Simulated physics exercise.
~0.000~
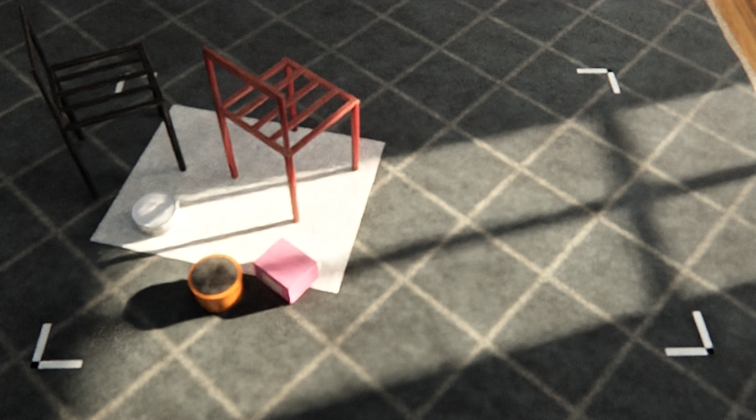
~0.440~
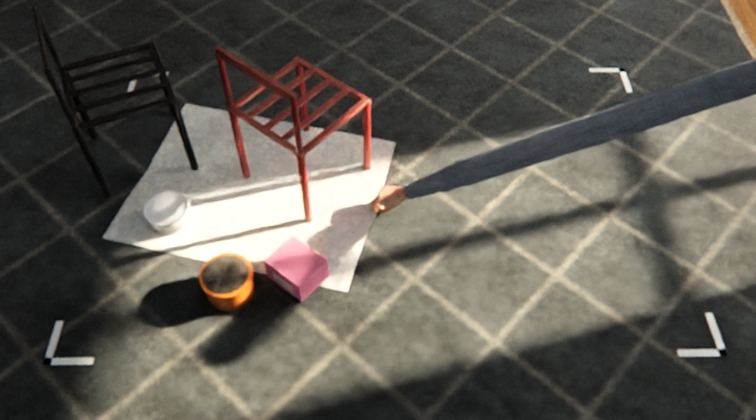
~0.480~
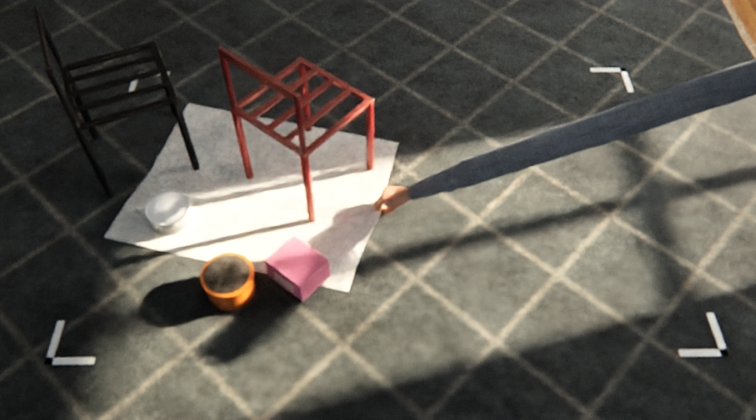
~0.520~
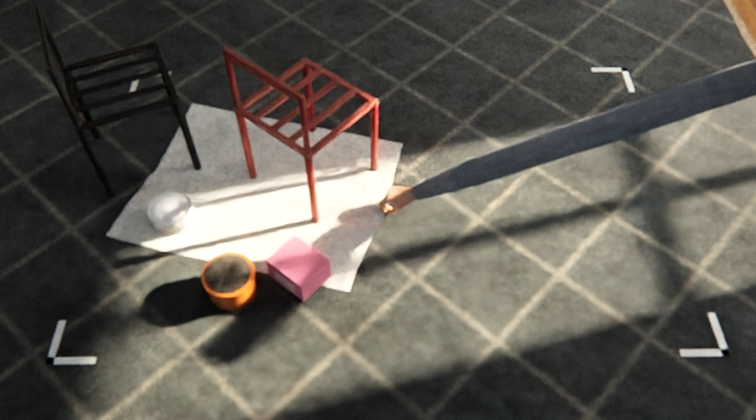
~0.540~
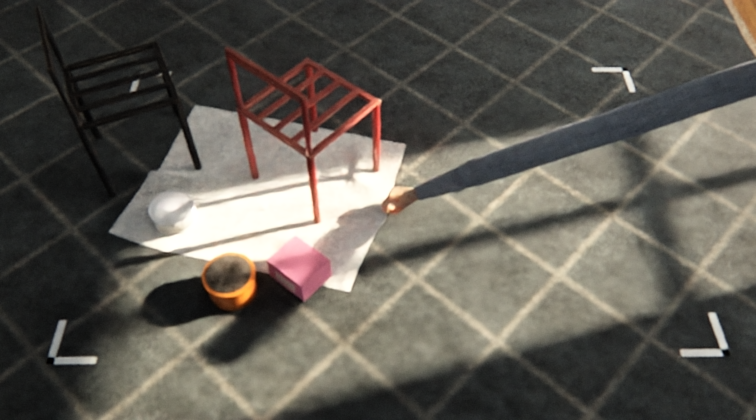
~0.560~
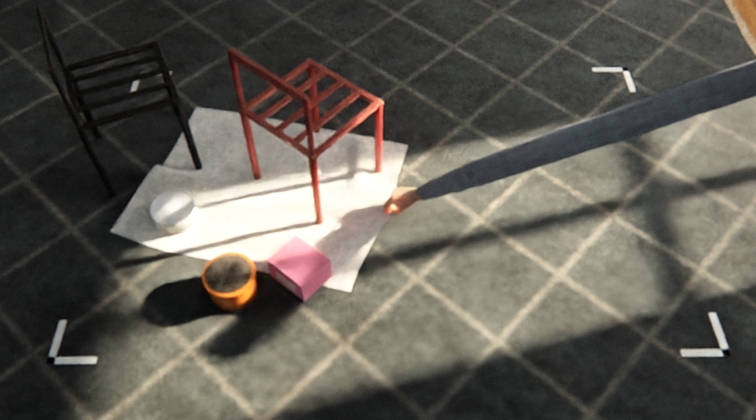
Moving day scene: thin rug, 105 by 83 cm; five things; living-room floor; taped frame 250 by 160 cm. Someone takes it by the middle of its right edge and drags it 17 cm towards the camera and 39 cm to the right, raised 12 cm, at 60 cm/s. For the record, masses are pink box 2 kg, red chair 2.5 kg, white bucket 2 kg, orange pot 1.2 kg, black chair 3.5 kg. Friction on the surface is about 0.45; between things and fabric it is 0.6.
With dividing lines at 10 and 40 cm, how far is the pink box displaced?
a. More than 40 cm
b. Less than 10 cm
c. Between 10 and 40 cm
c.
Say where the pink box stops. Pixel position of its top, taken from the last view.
You'll find it ending up somewhere near (351, 262).
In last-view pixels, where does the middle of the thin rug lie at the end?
Close to (356, 211) in pixels.
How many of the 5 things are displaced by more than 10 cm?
Tally: 3.
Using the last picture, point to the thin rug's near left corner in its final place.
In the final picture it's somewhere around (207, 233).
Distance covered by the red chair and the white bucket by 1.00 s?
The red chair is about 20 cm from its start, the white bucket about 30 cm.
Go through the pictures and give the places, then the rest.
In the first picture, pink box (285, 261); thin rug corners (90, 240) (385, 143) (337, 293).
In the second picture, thin rug corners (103, 238) (396, 143); grip (377, 211).
In the third picture, thin rug corners (104, 237) (398, 143); grip (381, 211).
In the fourth picture, red chair (306, 103); thin rug corners (106, 236) (403, 144); grip (386, 212).
In the fifth picture, thin rug corners (109, 232) (406, 145); grip (388, 212).
In the sixth picture, pink box (299, 260); thin rug corners (110, 232) (408, 145) (350, 292); grip (390, 212).
At 0.8 s, middle of the thin rug at (302, 188); pink box 5 cm off its start, white bucket 17 cm off its start, red chair lifted 11 cm.
At 1.0 s, middle of the thin rug at (327, 200); pink box 10 cm off its start, white bucket 30 cm off its start, red chair lifted 6 cm.
At 1.2 s, middle of the thin rug at (350, 206); pink box 17 cm off its start at (343, 261), white bucket 44 cm off its start at (274, 208), red chair 23 cm off its start at (358, 106).
At 1.4 s, middle of the thin rug at (355, 212); pink box 20 cm off its start, white bucket 46 cm off its start, red chair 28 cm off its start.
At 2.0 s, middle of the thin rug at (356, 211); pink box 20 cm off its start at (351, 262), white bucket 46 cm off its start at (278, 209), red chair 27 cm off its start at (368, 113), black chair 2 cm off its start at (123, 84).
